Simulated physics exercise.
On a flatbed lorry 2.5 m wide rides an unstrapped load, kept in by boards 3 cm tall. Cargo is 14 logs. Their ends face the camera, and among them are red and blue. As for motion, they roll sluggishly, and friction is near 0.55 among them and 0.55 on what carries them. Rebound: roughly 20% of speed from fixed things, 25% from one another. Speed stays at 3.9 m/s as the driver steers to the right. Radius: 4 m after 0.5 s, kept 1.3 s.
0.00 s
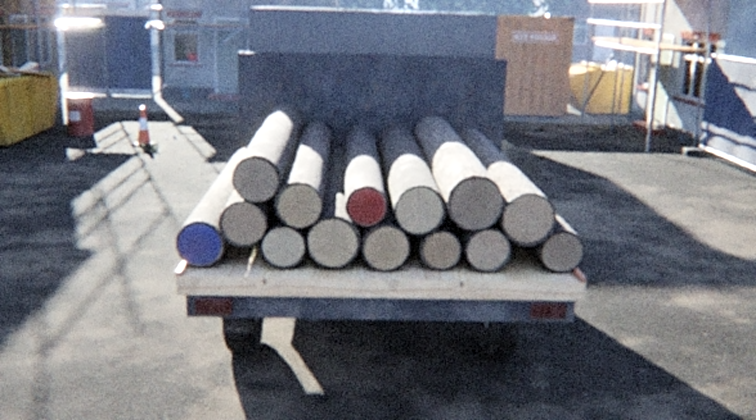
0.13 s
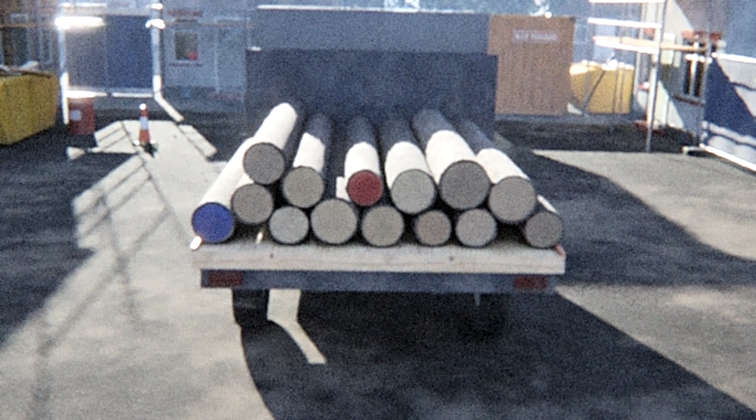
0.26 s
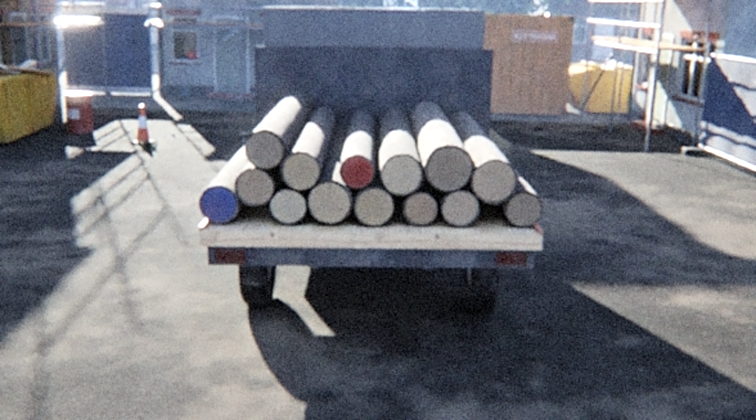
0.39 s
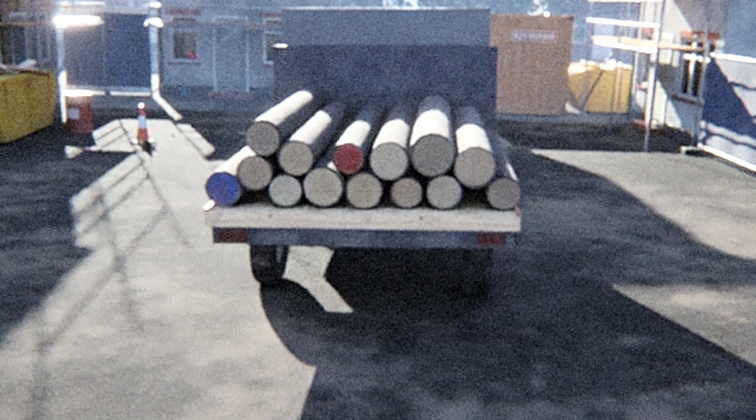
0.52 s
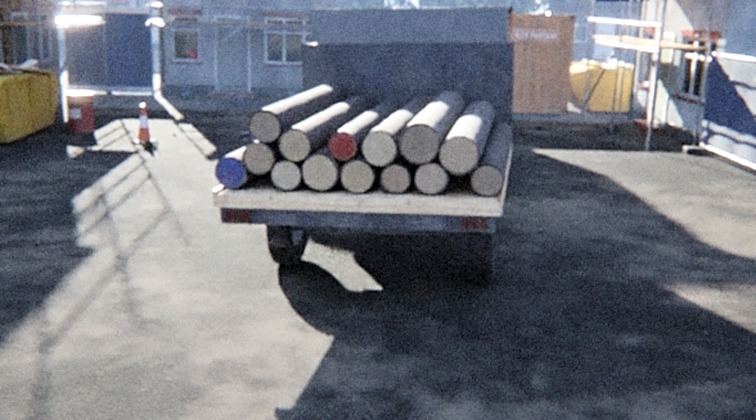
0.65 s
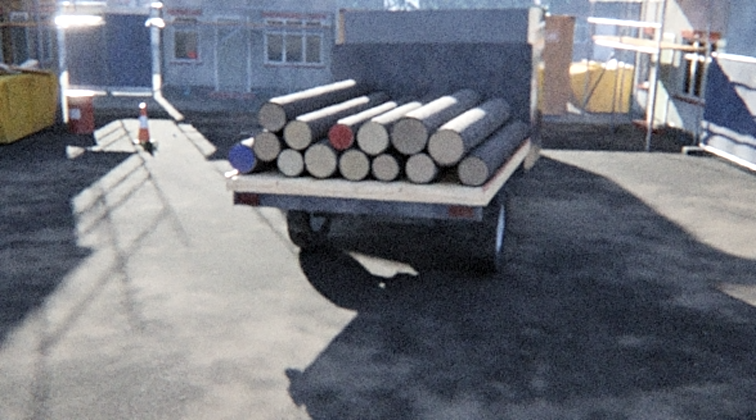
A flatbed truck loaded with logs stands out in a paved yard streaked with sun and shadow, seen from behind by a still camera. The logs lie stacked with round ends facing us, a blue one at the lower left and a red one near the middle, with an orange cone farther left. The truck pulls away, then turns rightward, its deck leaning slightly left.
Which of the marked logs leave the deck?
Red log: Off; blue: Off.
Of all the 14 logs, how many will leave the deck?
I count 11 altogether.
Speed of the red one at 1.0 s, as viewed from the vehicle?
Near 1.0 m/s at that time.
By 1.0 s, red is up on others, 90 cm from the left edge, rolling left; blue is over the left board and falling; 1 gone from the deck.
By 1.4 s, red is up on others, 35 cm from the left edge, rolling left; blue is over the left board and gone; 3 gone from the deck.
By 1.8 s, red is over the left board and falling; as before, blue; 7 gone from the deck.
Finally (3.1 s), red is over the left board and gone; blue is over the left board and gone; 11 gone from the deck.
